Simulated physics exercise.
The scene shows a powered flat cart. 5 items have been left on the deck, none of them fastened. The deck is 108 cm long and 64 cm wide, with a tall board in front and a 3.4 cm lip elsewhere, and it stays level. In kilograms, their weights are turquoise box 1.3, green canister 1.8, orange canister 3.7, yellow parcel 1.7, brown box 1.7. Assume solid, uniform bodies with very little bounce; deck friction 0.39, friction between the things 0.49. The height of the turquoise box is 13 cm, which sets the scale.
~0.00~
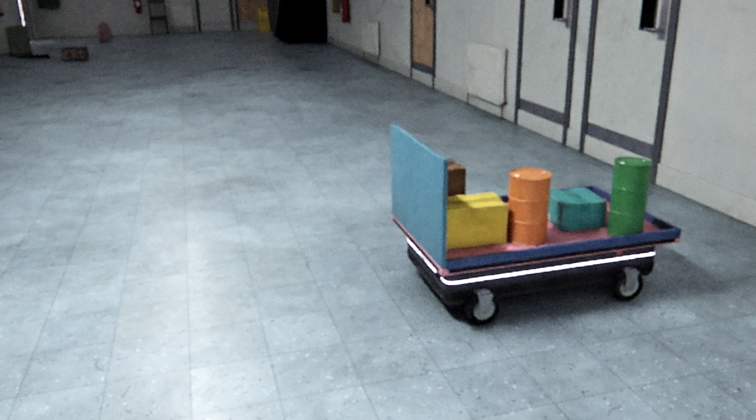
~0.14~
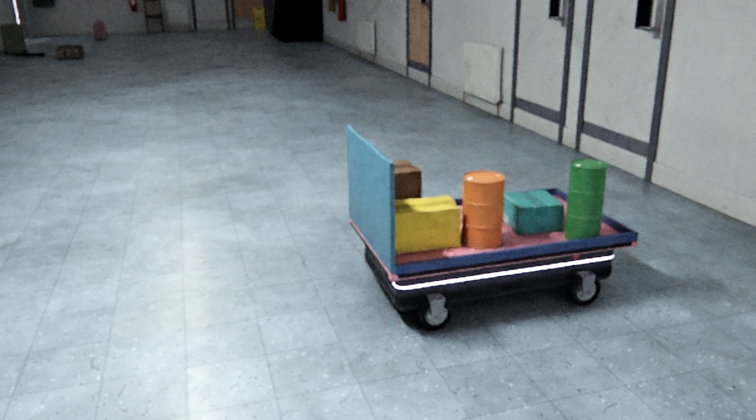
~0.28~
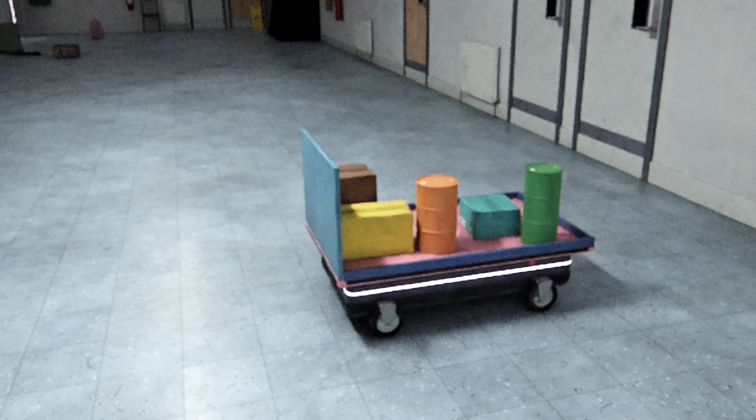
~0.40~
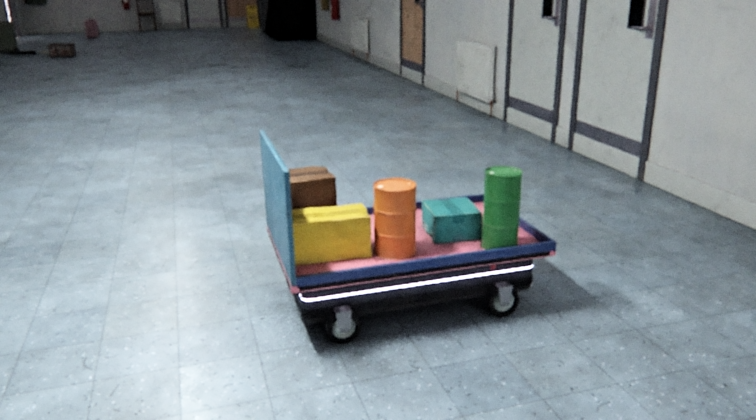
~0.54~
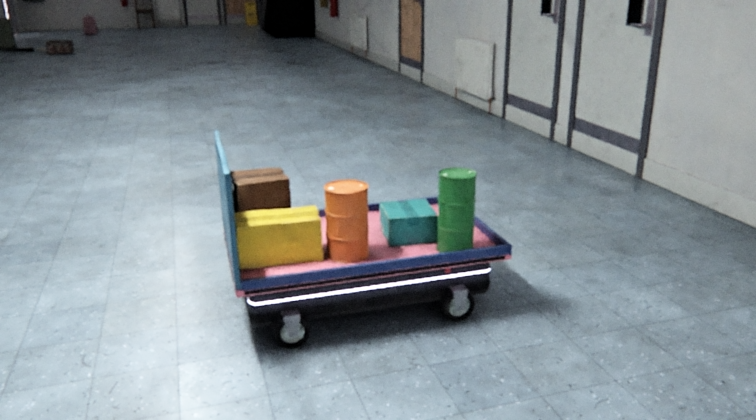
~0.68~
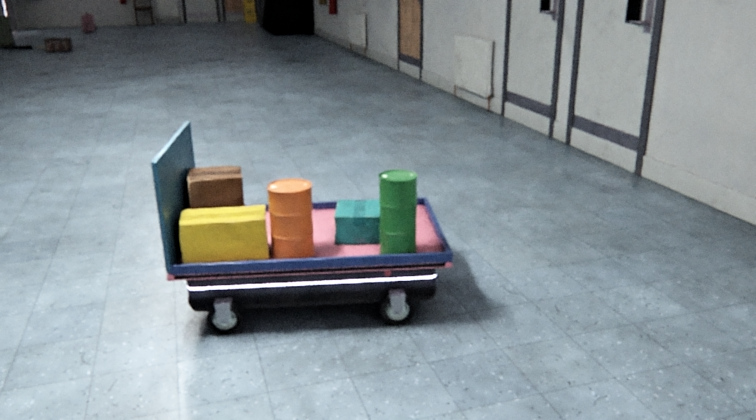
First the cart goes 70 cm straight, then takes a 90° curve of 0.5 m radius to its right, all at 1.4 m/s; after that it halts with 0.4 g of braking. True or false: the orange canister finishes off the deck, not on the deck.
True.
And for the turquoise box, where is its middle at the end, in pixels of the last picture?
Roughly at (246, 161) in the last picture.
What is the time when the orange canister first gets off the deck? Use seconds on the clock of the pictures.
Around 1.0 seconds.
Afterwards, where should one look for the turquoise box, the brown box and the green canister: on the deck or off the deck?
Observed: Turquoise box remains in bounds; brown box remains in bounds; green canister exits its support.
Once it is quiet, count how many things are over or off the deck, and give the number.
Count: 2.
Around 1.08 s, 151 cm covered, turned 76°; orange canister now off the deck; brown box at 30° to upright; yellow parcel at 30° to upright.
Around 1.38 s, 191 cm covered, turned 90°; green canister now off the deck; brown box shifted 8 cm; turquoise box shifted 7 cm.
Finally (2.1 s), off the deck, green canister and orange canister; not toppled but over 10 cm from the start, turquoise box; the other 2 still in place (within 10 cm).
